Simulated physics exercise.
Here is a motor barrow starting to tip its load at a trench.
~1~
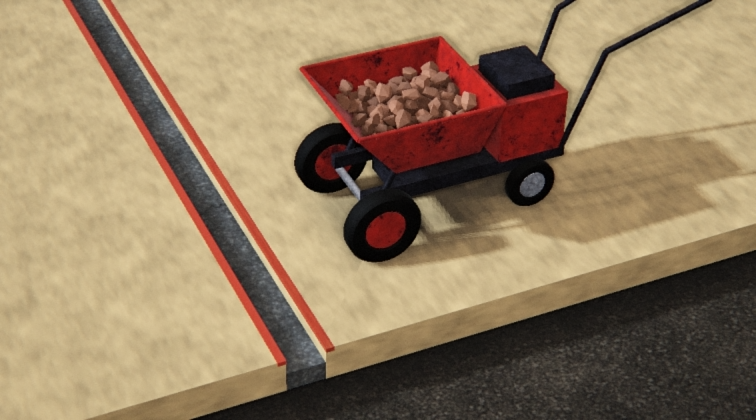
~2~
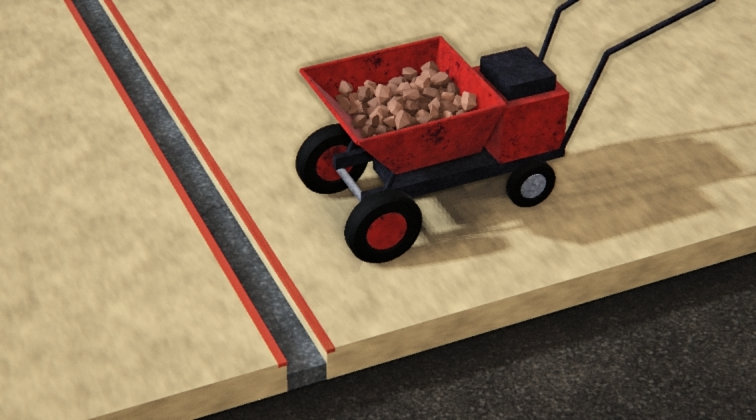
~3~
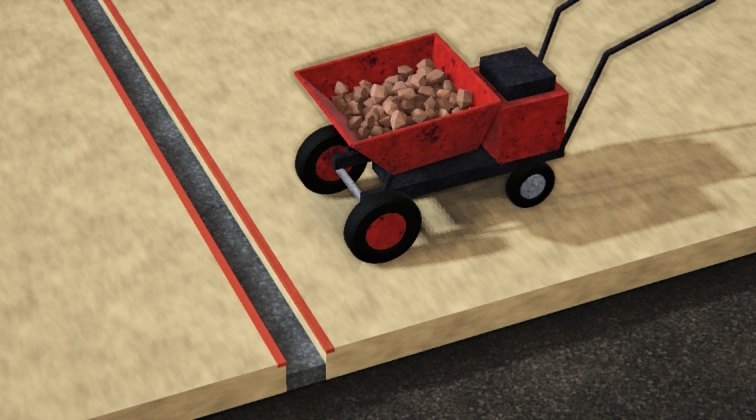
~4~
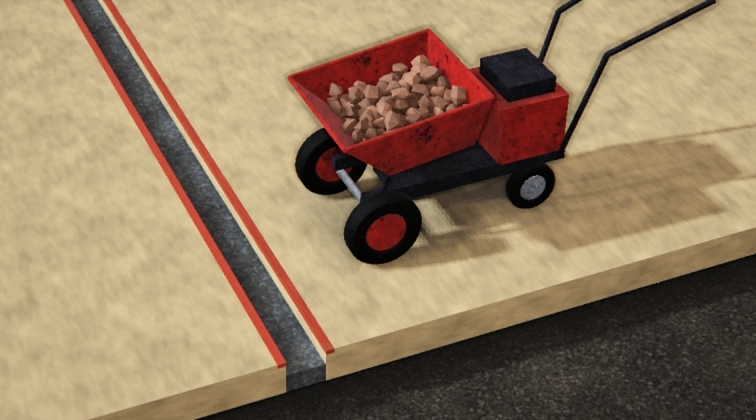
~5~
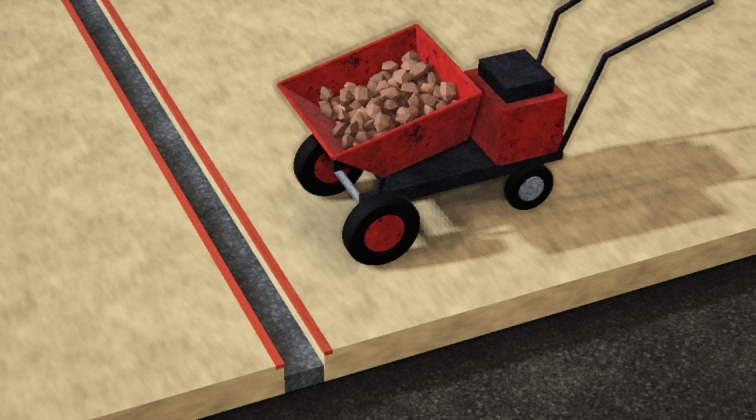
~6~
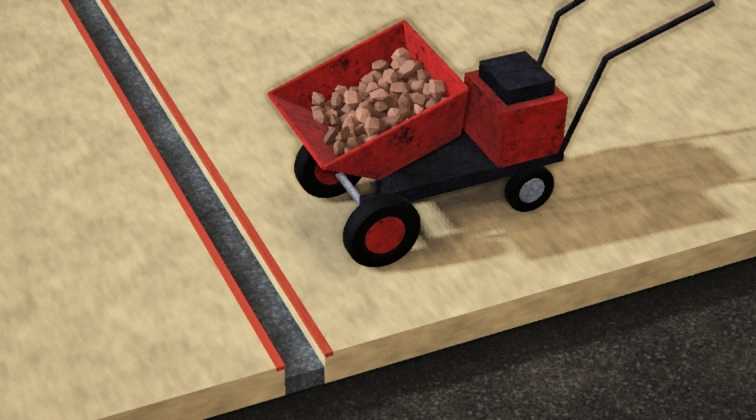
Red skip of a motor barrow tilting gradually forward to the left, its load of rubble still inside, beside a narrow trench.
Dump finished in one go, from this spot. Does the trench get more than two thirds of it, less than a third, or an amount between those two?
Share: A third through two thirds.
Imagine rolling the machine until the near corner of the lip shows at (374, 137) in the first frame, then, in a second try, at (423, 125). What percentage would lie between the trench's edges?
About 60 and 40 per cent.
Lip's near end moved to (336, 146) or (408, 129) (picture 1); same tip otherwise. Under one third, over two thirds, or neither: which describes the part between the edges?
Lab note - position 1: Under a third; position 2: The middle third.
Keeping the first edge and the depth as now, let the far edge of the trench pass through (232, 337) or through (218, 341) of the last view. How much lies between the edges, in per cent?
Respectively, 80 % and 90 %.
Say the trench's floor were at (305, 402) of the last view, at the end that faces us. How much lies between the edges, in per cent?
The share would be roughly 50 per cent.
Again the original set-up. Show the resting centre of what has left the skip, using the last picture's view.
I'd put the middle somewhere around (219, 258).
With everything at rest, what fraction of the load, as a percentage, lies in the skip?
I'd say around 0 per cent.
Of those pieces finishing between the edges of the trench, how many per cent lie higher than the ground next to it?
It comes to 45 per cent or so.
Soon after the last picture, skip tipped steeply; all in the skip.
A little later, skip tipped right over; most in the skip; a small part in or heaped over the trench; a small part beyond it.
Later still, skip tipped right over; a stray few in the skip; about half in or heaped over the trench; about half beyond it.
At rest, skip tipped right over; a stray few in the skip; about half in or heaped over the trench; about half beyond it.
